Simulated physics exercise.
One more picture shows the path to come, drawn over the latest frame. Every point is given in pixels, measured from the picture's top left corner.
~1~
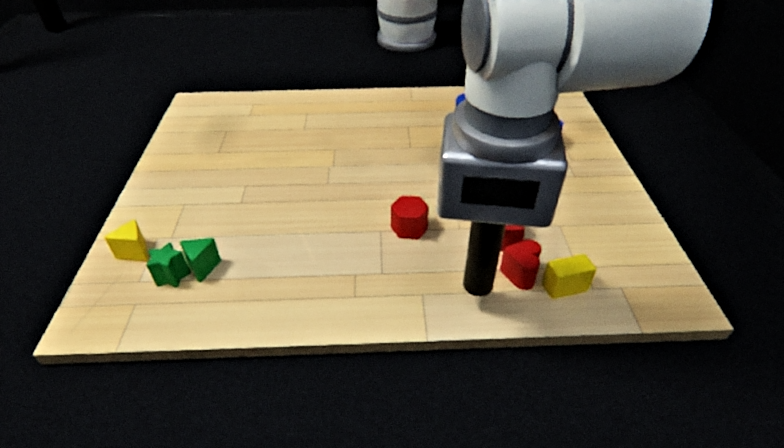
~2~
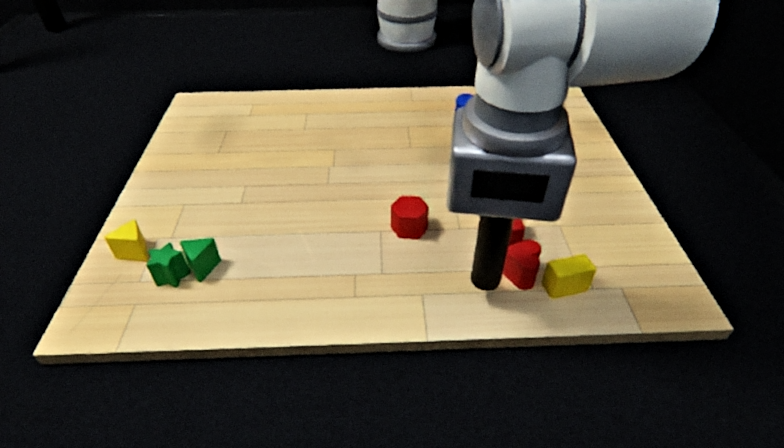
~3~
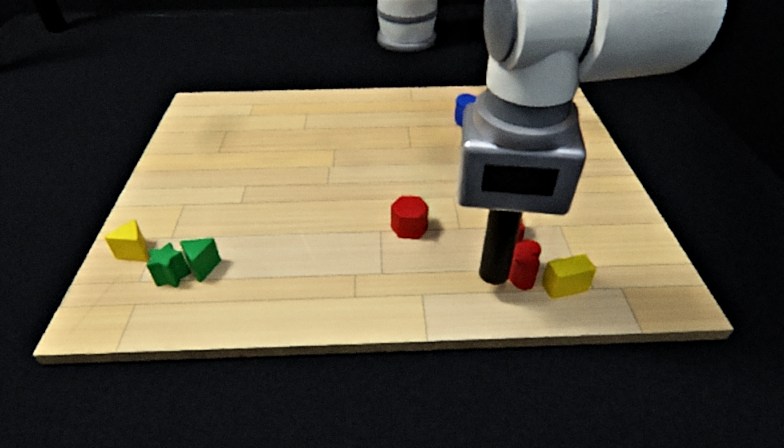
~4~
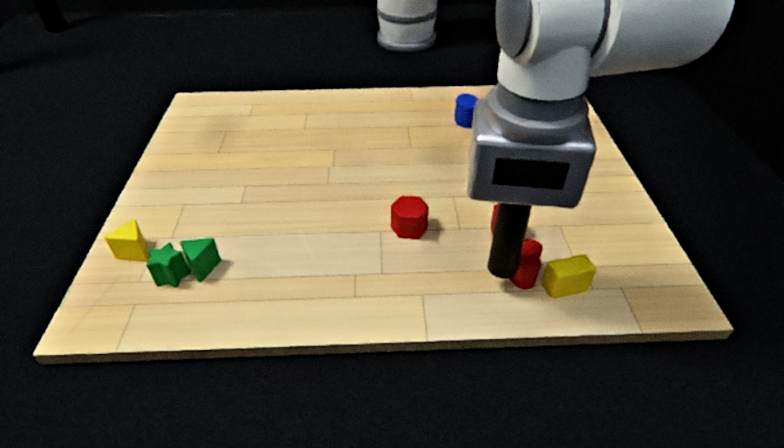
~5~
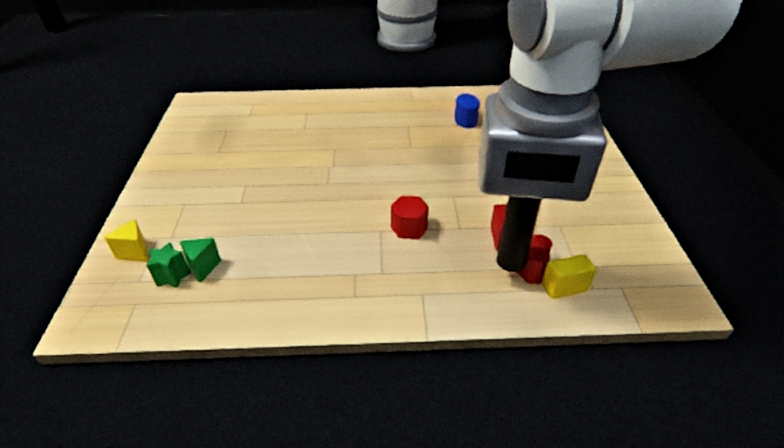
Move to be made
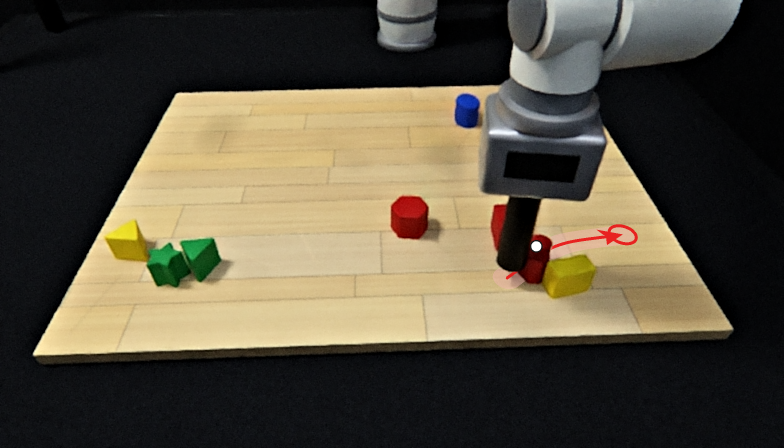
At the start, a robot arm holds a black rod upright just left of a red heart-shaped block and a yellow block on a wooden board. The rod shifts slightly right and away from the viewer, then nudges the red block a little toward the yellow one, while the other blocks stay put.
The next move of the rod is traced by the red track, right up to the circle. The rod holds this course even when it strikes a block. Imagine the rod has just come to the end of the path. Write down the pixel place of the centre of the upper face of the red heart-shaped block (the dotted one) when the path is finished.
It is at (654, 206).
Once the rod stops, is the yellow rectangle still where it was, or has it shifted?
That one stays where it is.
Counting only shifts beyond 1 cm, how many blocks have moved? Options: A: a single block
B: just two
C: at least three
Answer: A.
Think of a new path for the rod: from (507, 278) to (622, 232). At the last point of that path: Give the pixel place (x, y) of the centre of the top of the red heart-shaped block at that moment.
It is at (649, 200).
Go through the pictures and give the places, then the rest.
In the first frame, lower end of the rod (478, 285), tops of blocks, red rectangle hidden, red heart-shaped block (526, 252), yellow rectangle (572, 265).
In the second frame, rod (486, 280), blocks as before.
In the third frame, rod (494, 274), blocks as before.
In the fourth frame, rod (502, 268), blocks as before.
In the fifth frame, rod (511, 262), red rectangle partly hidden, red heart-shaped block (536, 246), yellow rectangle (572, 265).
The drawn path runs from (507, 278) over (540, 254) and (579, 240) to (623, 235); the dot is on the red heart-shaped block.
What follows on the original path. One third of the way, rod (545, 238); red heart-shaped block (573, 227), turned 20° clockwise.
Two thirds of the way, rod (584, 224); red heart-shaped block (612, 214), turned 20° clockwise.
At the end, rod (629, 219); red rectangle not moved; red heart-shaped block (654, 206); yellow rectangle not moved.
